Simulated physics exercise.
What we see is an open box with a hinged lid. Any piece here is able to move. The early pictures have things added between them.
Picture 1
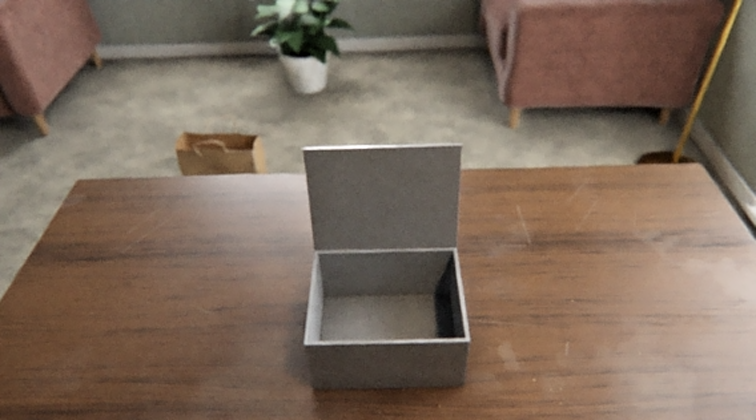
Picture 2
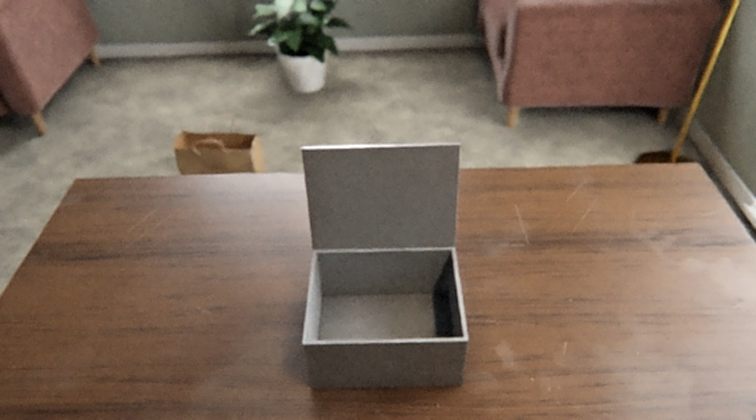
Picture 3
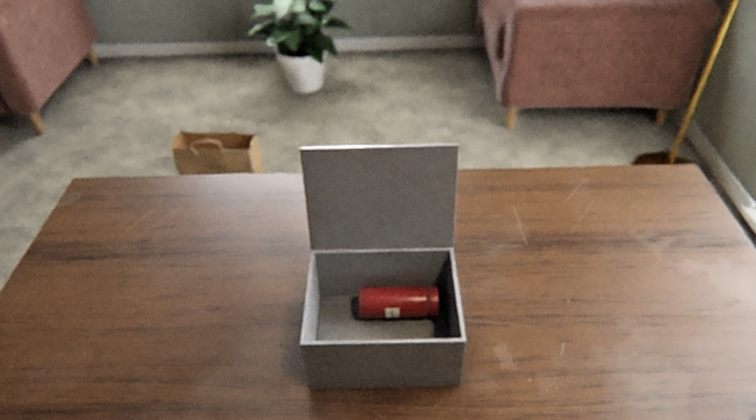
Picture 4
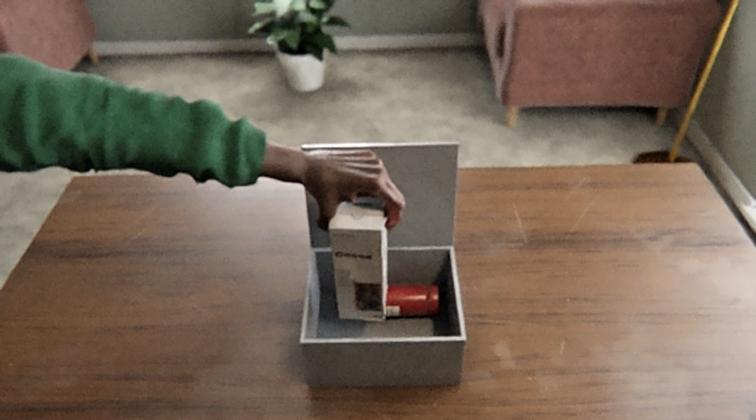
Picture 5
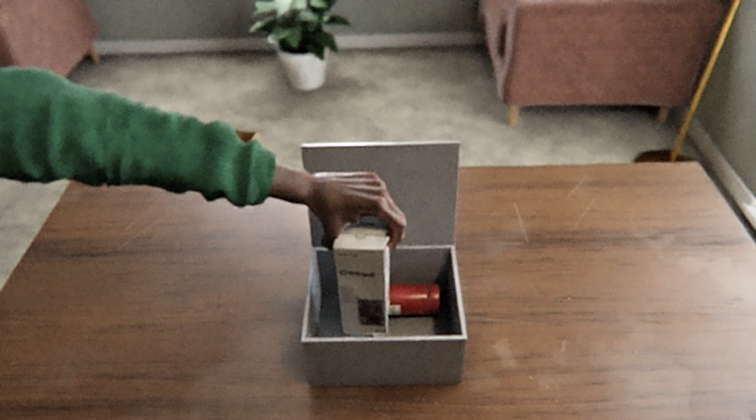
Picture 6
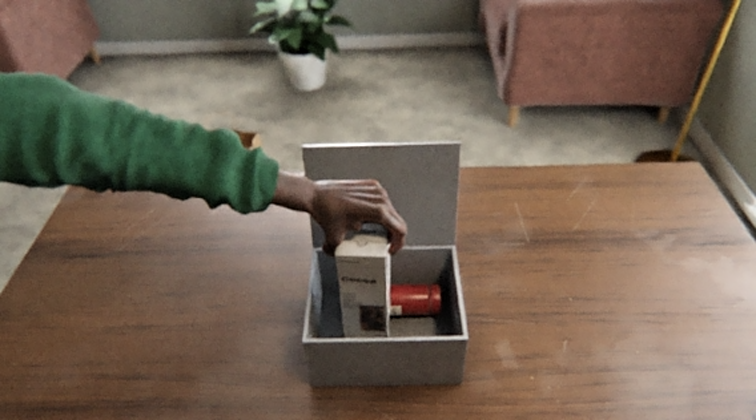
At first, an open gray box with a raised lid sits empty on a wooden table. Then a red cylindrical container appears lying inside it. A hand in a green sleeve reaches in from the left, holding a white carton upright, and lowers it slightly into the box beside the red container.
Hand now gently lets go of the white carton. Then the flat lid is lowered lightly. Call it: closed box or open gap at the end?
Open gap.
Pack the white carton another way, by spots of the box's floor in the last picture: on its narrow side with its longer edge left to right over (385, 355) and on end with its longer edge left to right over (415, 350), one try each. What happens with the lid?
The first attempt leaves the lid fully closed, while the second leaves it partly open.
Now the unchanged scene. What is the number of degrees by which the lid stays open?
Some 50 degrees above the rim, more or less.
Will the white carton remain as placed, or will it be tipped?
At the finish the white carton holds its orientation.
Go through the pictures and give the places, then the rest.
In the first frame, the last thing is not in view yet.
In the second frame, the last thing is not in view yet.
In the third frame, the last thing is not in view yet; red shaker (399, 302).
The fourth frame shows coming down; white carton (362, 259); red shaker (399, 300).
The fifth frame shows coming down; white carton (365, 276); red shaker (400, 299).
The sixth frame shows in place under the hand; white carton (366, 282); red shaker (401, 300).
Then, 0.80 s past the last view, lid starting down; white carton displaced about its own width near (368, 305).
Then, 1.30 s past the last view, lid 75° above the rim; white carton displaced about its own width near (368, 305).
Then, 1.70 s past the last view, lid 51° above the rim; white carton displaced about its own width near (368, 305).
Finally, lid 49° above the rim; moved from the start, white carton; red shaker still in place. Final places as the last picture's camera would see them, white carton near (368, 306).
